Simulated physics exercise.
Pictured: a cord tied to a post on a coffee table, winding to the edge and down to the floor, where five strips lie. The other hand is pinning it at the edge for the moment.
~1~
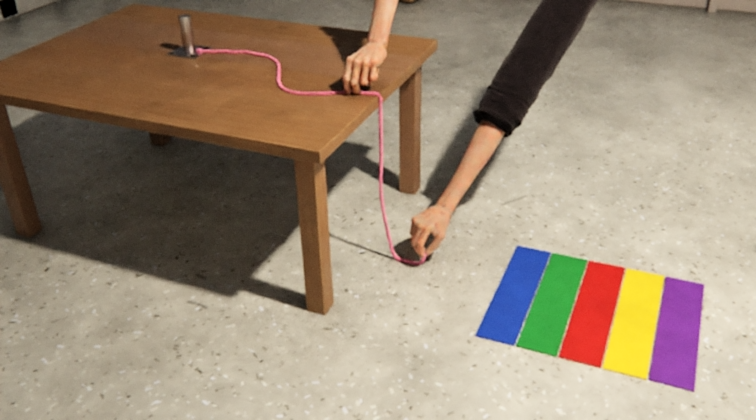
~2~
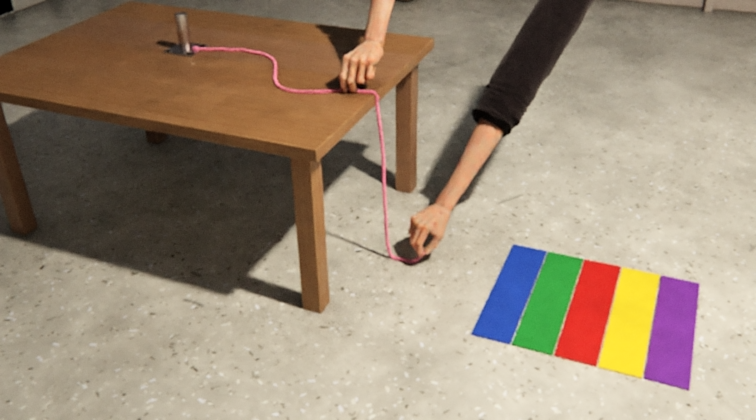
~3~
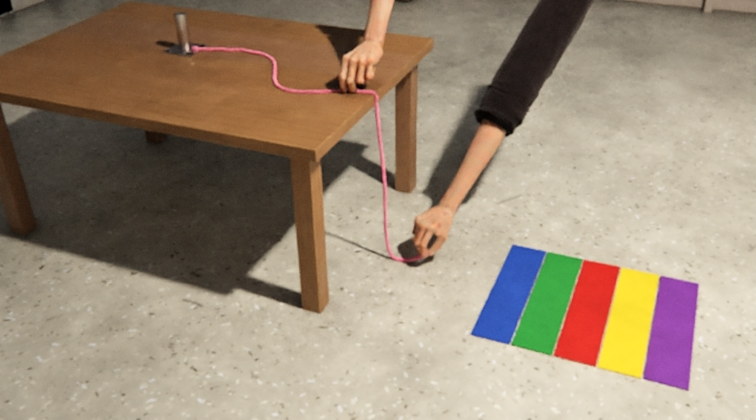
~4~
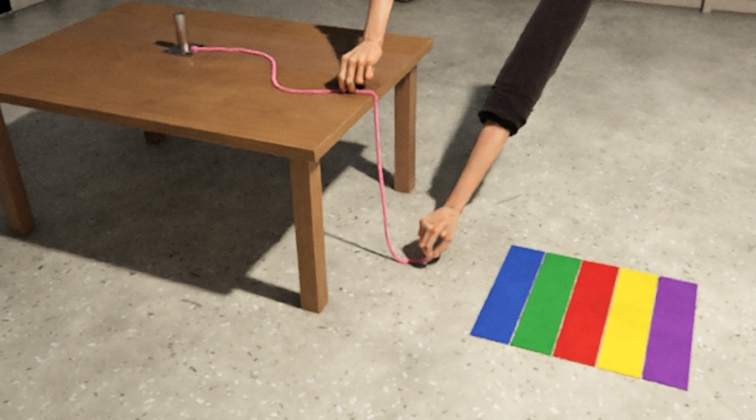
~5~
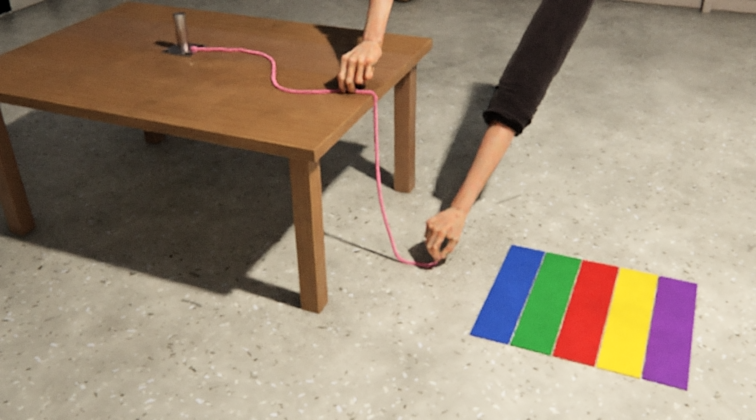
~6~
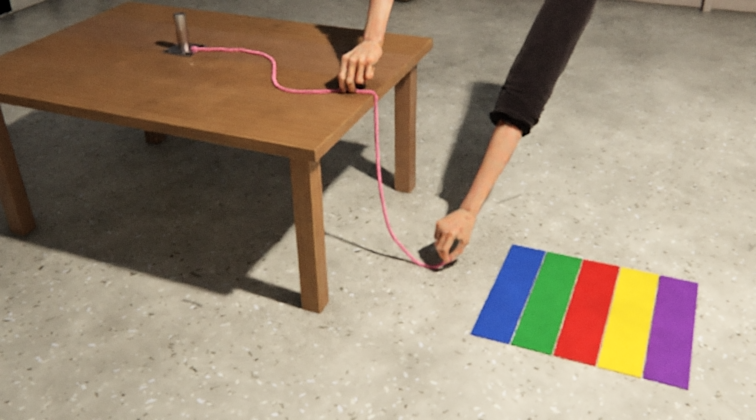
A hand holding the end of a pink cord near the floor slid it slowly a short way right, toward the coloured strips, while another hand kept the cord pinned at the table's edge.
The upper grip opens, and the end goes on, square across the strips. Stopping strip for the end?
Red.
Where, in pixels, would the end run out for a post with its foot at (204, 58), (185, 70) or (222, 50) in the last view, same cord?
About (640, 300), (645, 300) and (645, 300).
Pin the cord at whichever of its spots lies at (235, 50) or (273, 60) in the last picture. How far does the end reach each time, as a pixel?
Per try (px, approx.): (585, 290); (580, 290).
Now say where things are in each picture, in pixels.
In the first picture, end (425, 254); blue (503, 322); green (543, 332); red (585, 342); yellow (628, 353); purple (674, 364).
In the second picture, end (424, 253); cord through (227, 50) (275, 64) (291, 91) (373, 94) (384, 172) (387, 239).
In the third picture, end (427, 254).
In the fourth picture, end (433, 256); cord through (226, 50) (274, 64) (290, 91) (371, 94) (380, 173) (388, 240).
In the fifth picture, end (439, 257).
In the sixth picture, end (449, 259); cord through (226, 50) (274, 64) (290, 91) (372, 94) (378, 172) (395, 240).
Soon after, end near (522, 275); over blue.
Then, end near (567, 285); over green.
At full stretch, end near (594, 291); over red. It gets as far as the red strip.
